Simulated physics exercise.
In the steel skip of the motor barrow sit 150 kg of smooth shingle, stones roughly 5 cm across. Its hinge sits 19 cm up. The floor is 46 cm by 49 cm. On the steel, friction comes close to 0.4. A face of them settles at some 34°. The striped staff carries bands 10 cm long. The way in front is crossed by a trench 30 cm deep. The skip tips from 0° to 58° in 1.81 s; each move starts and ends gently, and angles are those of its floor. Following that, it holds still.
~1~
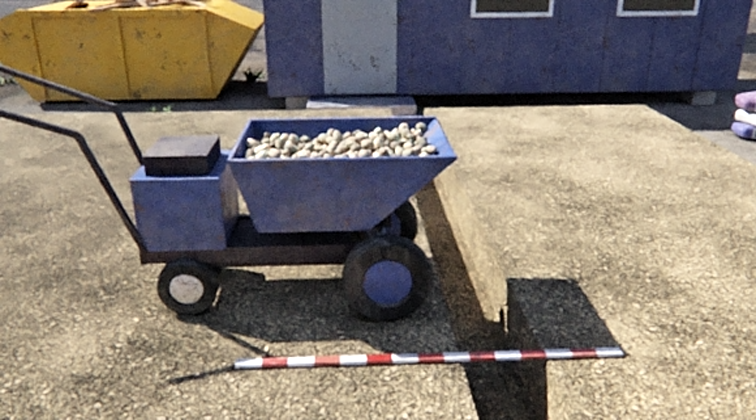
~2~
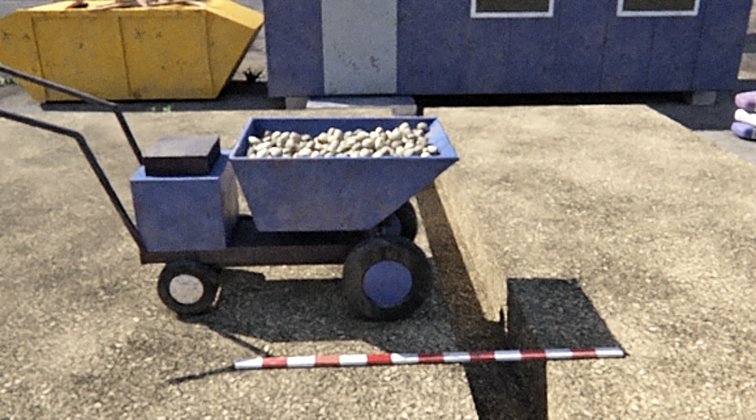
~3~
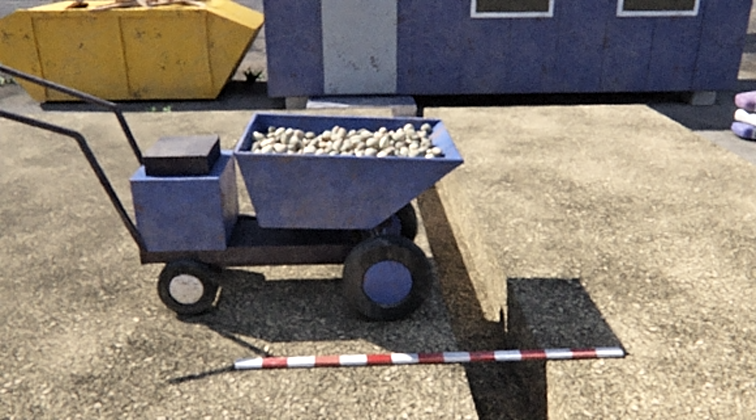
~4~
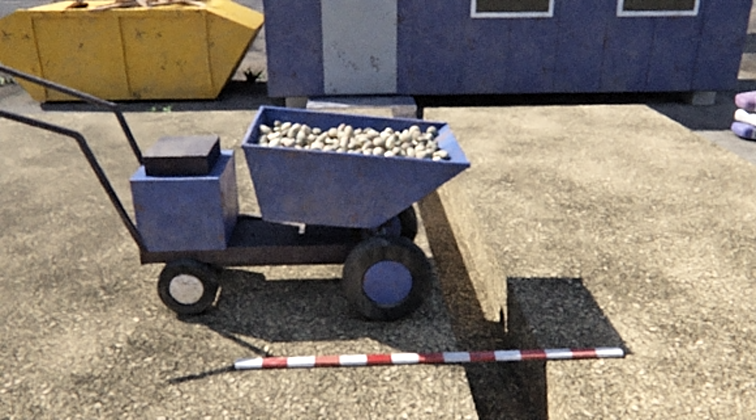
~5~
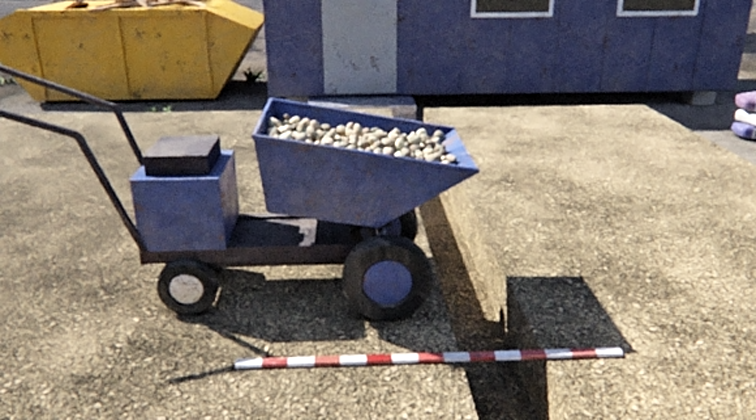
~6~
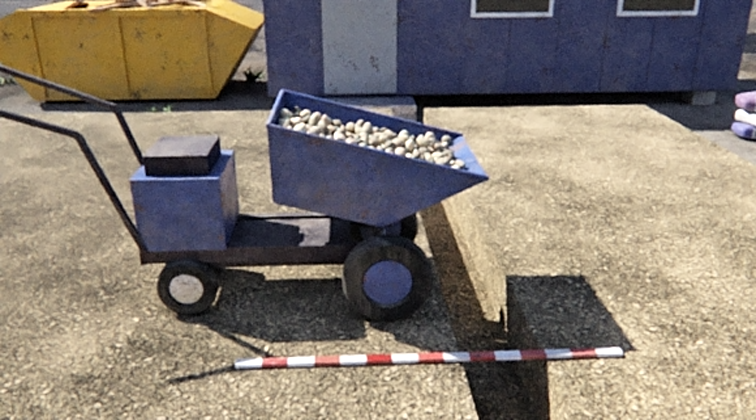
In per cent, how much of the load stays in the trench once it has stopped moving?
I would say about 19 per cent.
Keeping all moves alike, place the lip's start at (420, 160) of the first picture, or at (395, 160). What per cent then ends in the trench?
It comes to about 50 and 70 in a hundred.
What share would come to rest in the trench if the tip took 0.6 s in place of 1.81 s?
Then about 10 per cent.
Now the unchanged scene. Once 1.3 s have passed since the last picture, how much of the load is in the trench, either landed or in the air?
Roughly 0% by that time.
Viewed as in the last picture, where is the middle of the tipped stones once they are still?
Centre estimate: Around (558, 277).
Then, 0.8 s after the last picture the floor is at 49°, 100 % in the skip; the foremost stones are at (517, 219).
Then, 1.3 s after the last picture the floor is at 58°, 61 % in the skip, 39 % past the trench; the foremost stones are at (627, 278).
Then, 1.7 s after the last picture the floor is at 58°, 33 % in the skip, 1 % in the trench, 67 % past the trench; the foremost stones are at (719, 279).
Then, 3.6 s after the last picture the floor is at 58°, 0 % in the skip, 19 % in the trench, 81 % past the trench; the foremost stones are past the picture's edge.
